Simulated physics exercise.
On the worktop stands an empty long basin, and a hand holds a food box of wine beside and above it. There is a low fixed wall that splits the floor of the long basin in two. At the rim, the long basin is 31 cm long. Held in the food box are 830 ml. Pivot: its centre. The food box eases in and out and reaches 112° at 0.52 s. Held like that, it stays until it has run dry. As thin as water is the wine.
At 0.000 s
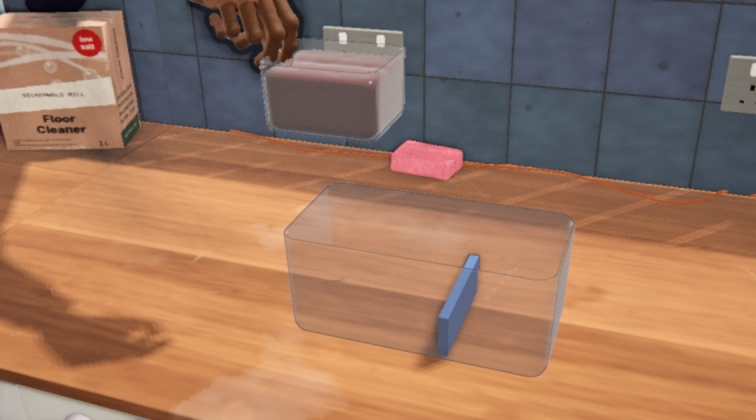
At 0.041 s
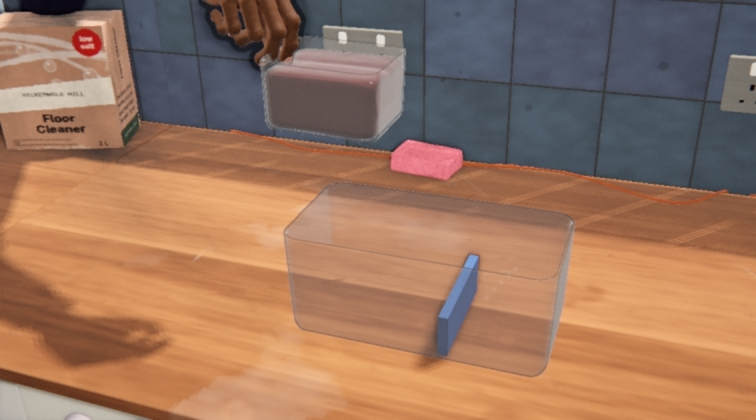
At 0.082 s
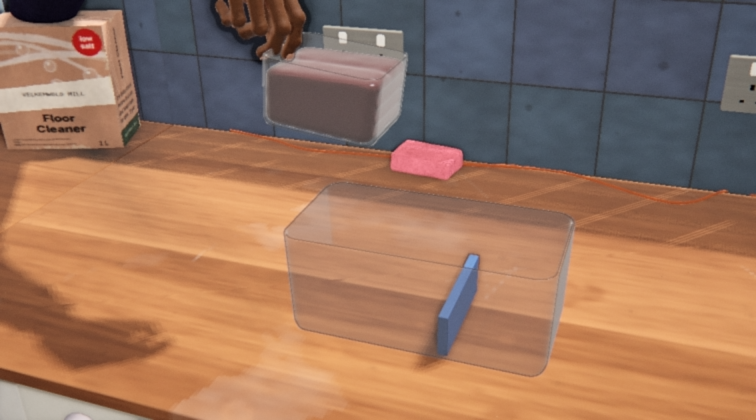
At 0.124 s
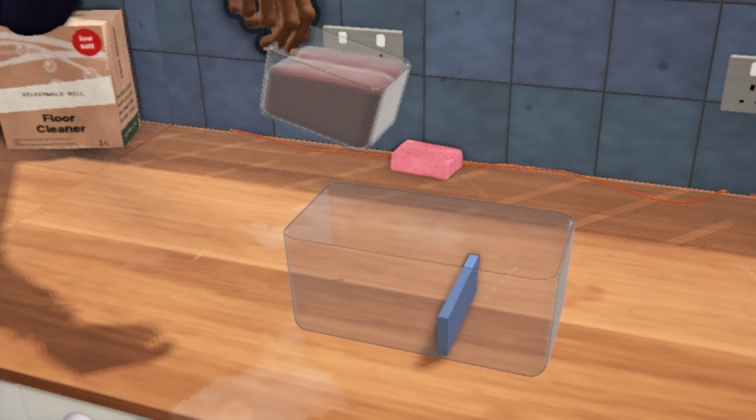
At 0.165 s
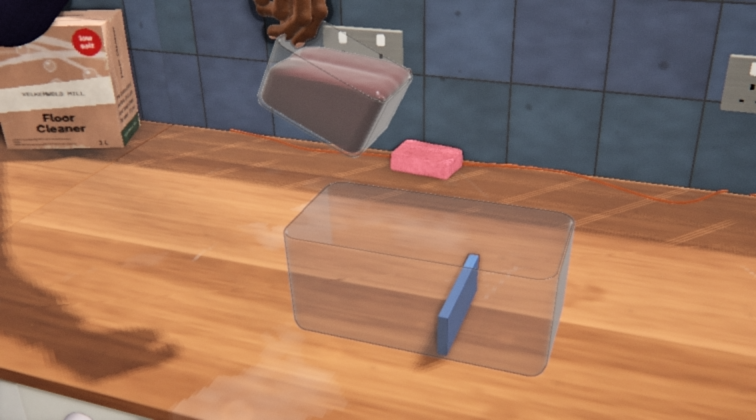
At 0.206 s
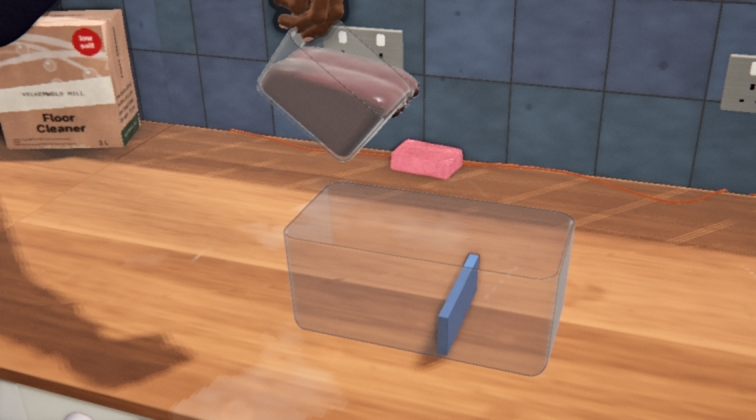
The clip shows a brown hand with a clear food box of reddish wine above an empty, transparent long basin on a wooden worktop; the box tilts rightward, slowly then more steeply, and wine reaches its lowered right edge.
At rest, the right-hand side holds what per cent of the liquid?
It holds some 23 in every hundred.
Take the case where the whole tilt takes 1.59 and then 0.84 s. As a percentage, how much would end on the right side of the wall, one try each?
Roughly 60 per cent the first time and 45 per cent the second.
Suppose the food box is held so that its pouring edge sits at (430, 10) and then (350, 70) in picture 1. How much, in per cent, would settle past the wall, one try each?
The first try gives around 60 percent, the second around 10 percent.
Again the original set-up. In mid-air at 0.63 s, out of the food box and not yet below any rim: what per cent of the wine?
Roughly 8 per cent.
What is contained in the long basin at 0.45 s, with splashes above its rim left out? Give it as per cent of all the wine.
The basin holds roughly 36 in a hundred parts at that moment.
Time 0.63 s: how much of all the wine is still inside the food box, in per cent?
Around 2 in a hundred is still there.
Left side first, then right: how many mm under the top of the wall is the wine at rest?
30 mm left, 40 mm right.
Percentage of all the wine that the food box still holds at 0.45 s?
Remaining: Near 18 % of the total.
After 0.45 s the tilt is 107° and 18 per cent is still to pour, 20 is left of the wall and 15 right of it.
After 0.63 s the tilt is 112° and 2 per cent is still to pour, 67 is left of the wall and 23 right of it.
After 0.82 s the tilt is 112° and 0 per cent is still to pour, 65 is left of the wall and 22 right of it.
After 1.02 s the tilt is 112° and 0 per cent is still to pour, 71 is left of the wall and 23 right of it.
In the end 71 per cent lies left of the wall, 23 right of it and 6 outside.
